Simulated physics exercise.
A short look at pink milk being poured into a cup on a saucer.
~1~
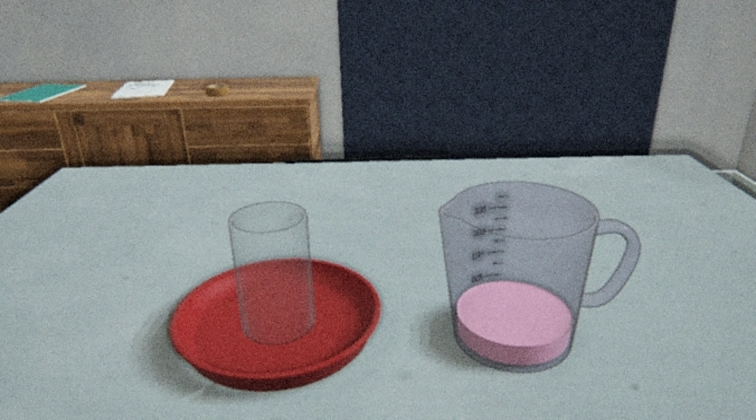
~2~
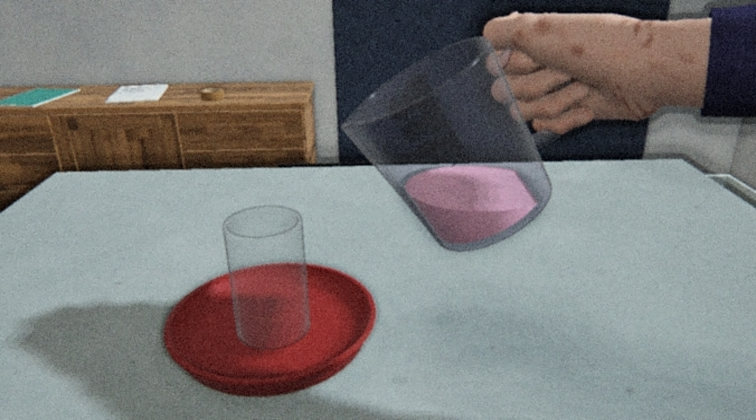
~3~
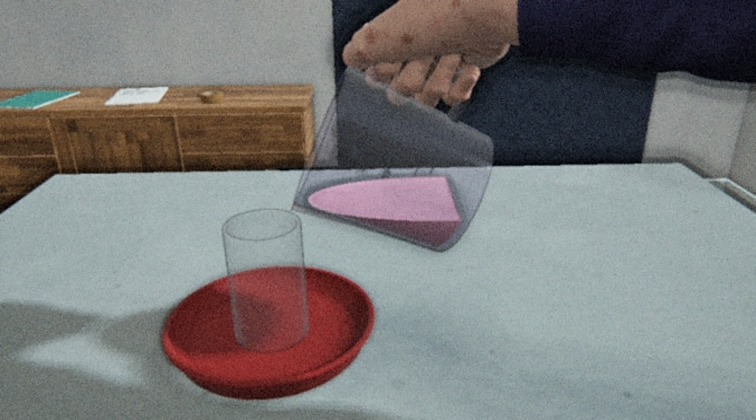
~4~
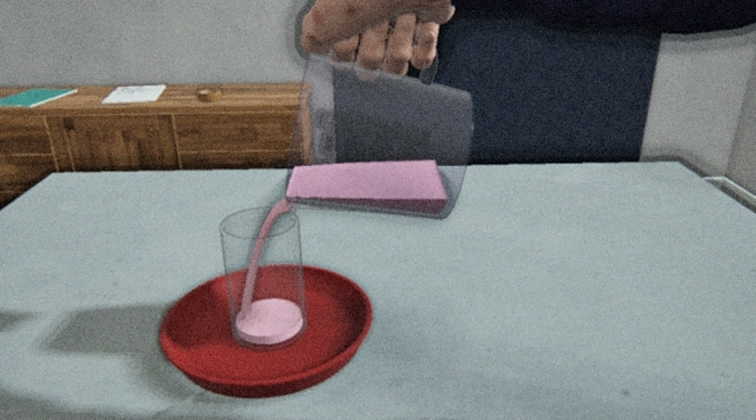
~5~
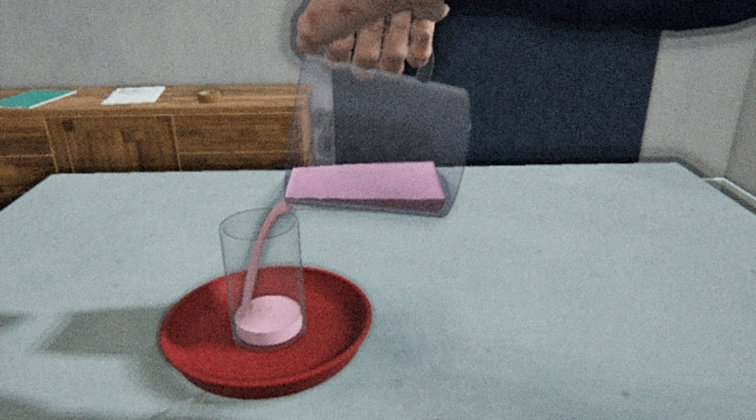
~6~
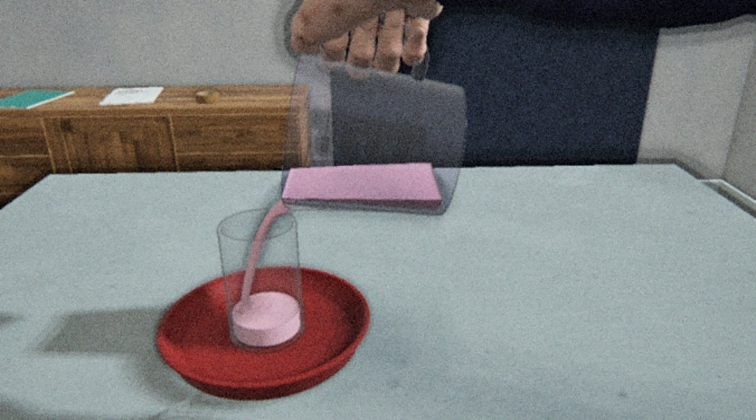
The video shows a hand lifting a clear measuring jug of pink milk from the right side of a table, moving it left and tilting it over an empty clear cup on a red saucer, then pouring a thin stream into it.
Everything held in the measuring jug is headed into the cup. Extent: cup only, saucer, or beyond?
Nothing overflows.
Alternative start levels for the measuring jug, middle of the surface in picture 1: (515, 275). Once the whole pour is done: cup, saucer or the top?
Result: Overflow into saucer only.
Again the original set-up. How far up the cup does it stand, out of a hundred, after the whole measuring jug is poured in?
Somewhere around 50 in a hundred, I'd say.
Next, the cup is about a third full; the saucer is dry.
After that, the cup is about half full; the saucer is dry.
Finally, the cup is about half full; the saucer is dry.
